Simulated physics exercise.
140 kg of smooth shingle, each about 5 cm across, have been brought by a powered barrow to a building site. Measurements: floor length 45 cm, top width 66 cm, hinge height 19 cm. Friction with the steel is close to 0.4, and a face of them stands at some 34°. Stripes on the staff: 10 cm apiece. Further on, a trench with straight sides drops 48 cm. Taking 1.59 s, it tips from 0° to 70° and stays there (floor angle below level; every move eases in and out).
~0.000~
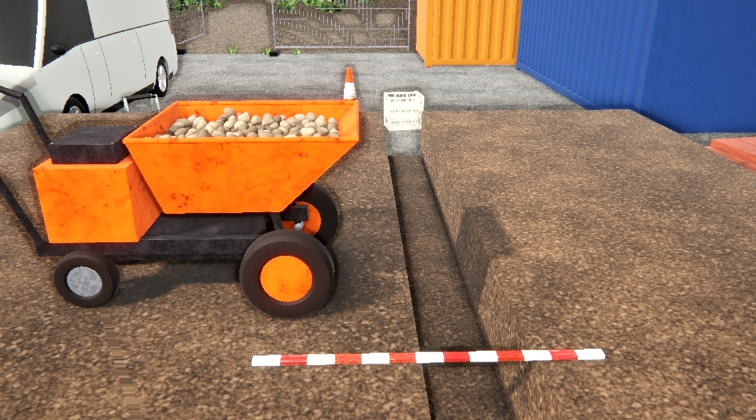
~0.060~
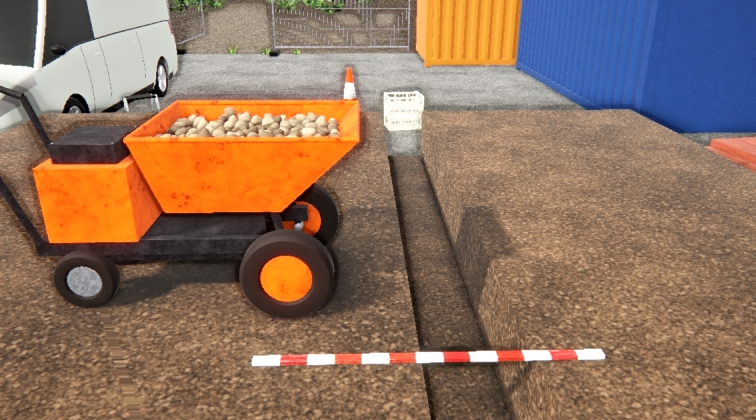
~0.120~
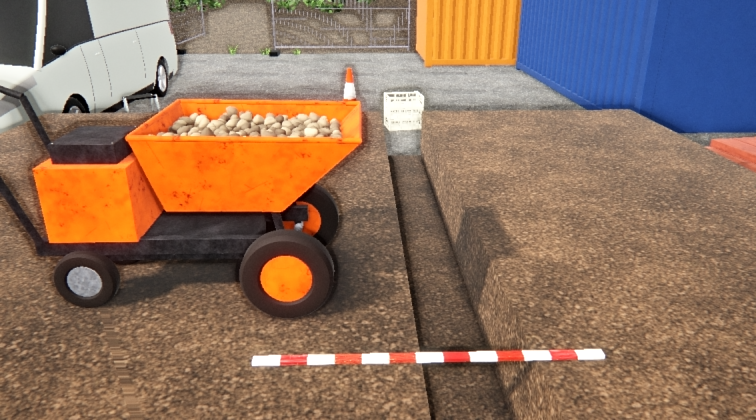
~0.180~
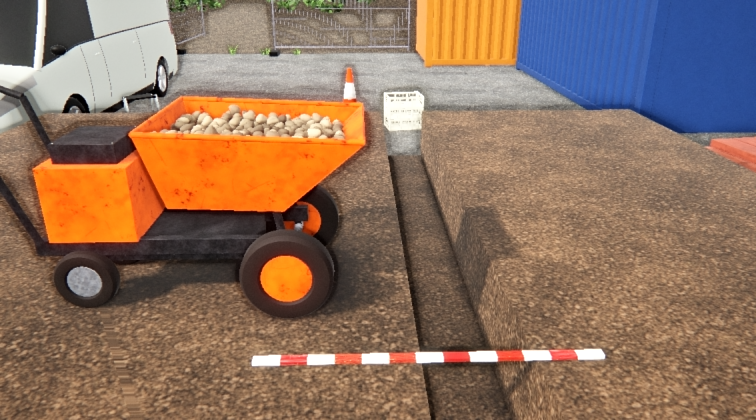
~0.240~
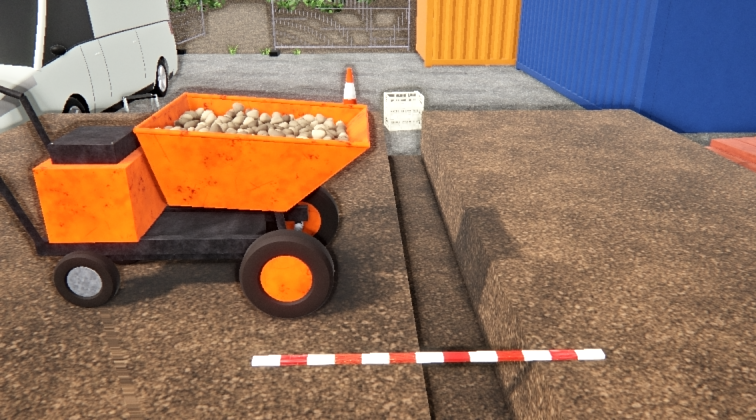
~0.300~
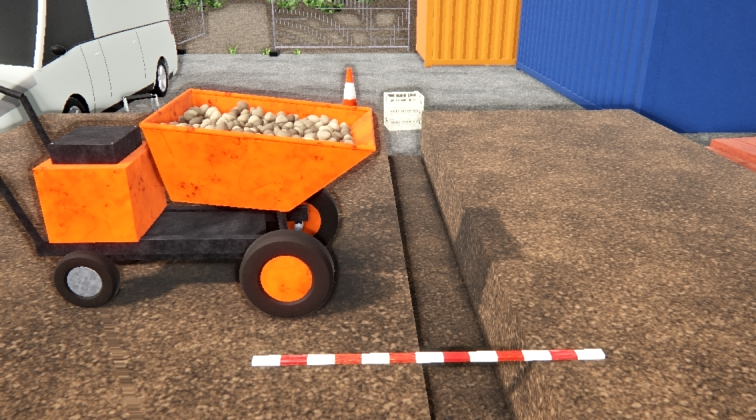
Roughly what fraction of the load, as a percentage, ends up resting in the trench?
Roughly 95 per cent of the load.
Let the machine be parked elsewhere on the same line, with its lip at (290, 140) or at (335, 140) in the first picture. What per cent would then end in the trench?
About 95 per cent from the first spot, about 100 from the second.
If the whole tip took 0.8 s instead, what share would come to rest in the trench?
Trench share: Approx. 85%.
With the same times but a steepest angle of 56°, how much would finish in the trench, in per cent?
It would be near 90 per cent.
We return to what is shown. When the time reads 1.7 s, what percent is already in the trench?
Some 65 per cent.
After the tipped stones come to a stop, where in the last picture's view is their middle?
Around (458, 351).
After 1.2 s the floor is at 59°; 98 % in the tray, 2 % in the trench; the foremost stones are at (462, 255).
After 1.7 s the floor is at 70°; 32 % in the tray, 63 % in the trench, 5 % past the trench; the foremost stones are at (558, 270).
After 2.0 s the floor is at 70°; 6 % in the tray, 89 % in the trench, 5 % past the trench; the foremost stones are at (622, 270).
After 4.0 s the floor is at 70°; 0 % in the tray, 95 % in the trench, 5 % past the trench; the foremost stones are at (658, 280).
